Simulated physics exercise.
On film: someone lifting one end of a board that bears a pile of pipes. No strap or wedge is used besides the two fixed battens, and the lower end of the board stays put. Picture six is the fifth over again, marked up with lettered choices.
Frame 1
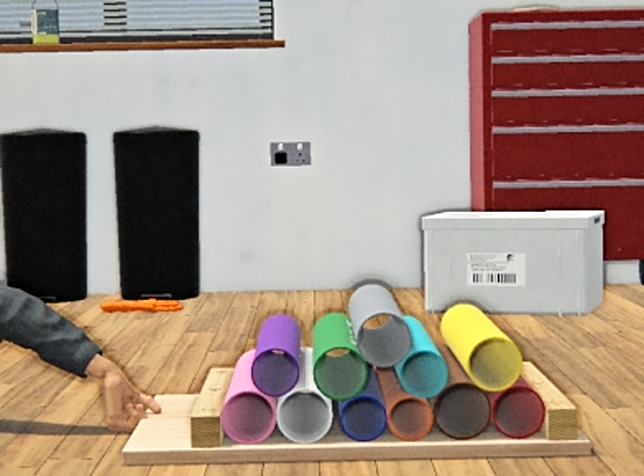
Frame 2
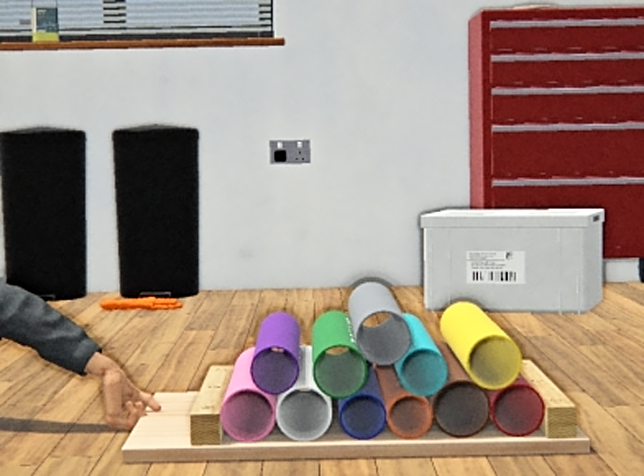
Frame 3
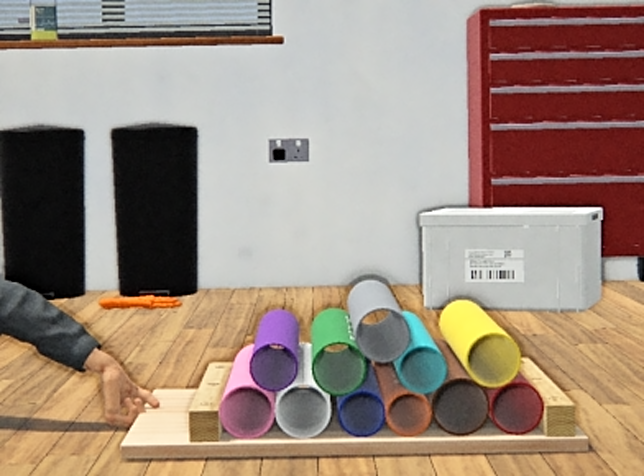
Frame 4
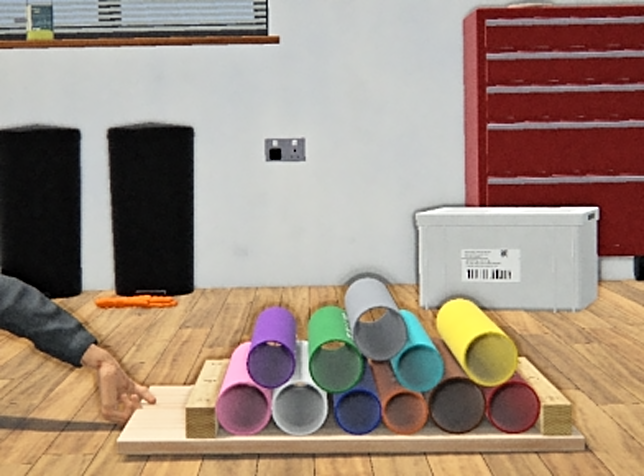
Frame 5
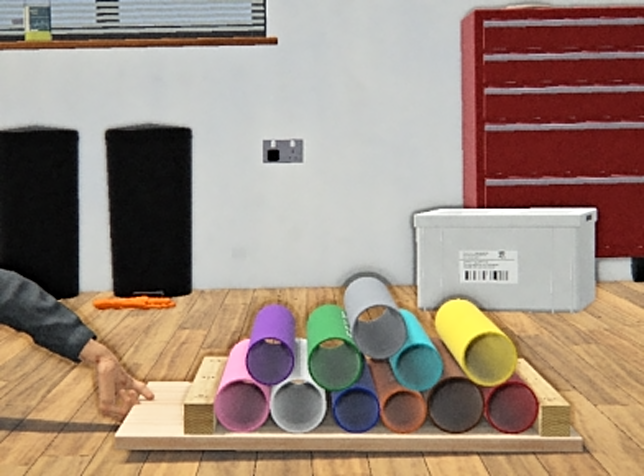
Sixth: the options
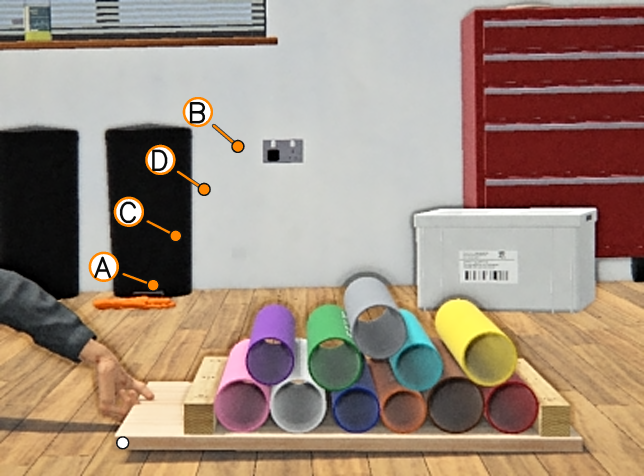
In a wood-floored room with a pale wall, seen from the front at a low height, two black panels stand left and a red drawer cabinet and white box right. A dark-sleeved arm reaches from the left to a board bearing pink, white, blue, orange, brown and red pipes beneath purple, green, teal, yellow and grey ones. The hand stays at the board's end, the pipes keep their arrangement, and the camera drifts slightly right.
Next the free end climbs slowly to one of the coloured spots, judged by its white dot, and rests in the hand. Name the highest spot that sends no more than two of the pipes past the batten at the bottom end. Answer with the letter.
Up to C.
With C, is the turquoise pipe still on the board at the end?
Yes, with C.
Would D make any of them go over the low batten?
Yes.
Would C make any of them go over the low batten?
Yes, at C.
On the marked copy, A at (153, 285); B at (238, 147); C at (176, 236); D at (204, 189); the white dot at (123, 443).
With C. Early on, board at 17°.
Further on, board at 28°.
At the end, board at 28°, one over the low batten (yellow).
As for the rest, A none over the low batten; B five over the low batten; D five over the low batten.
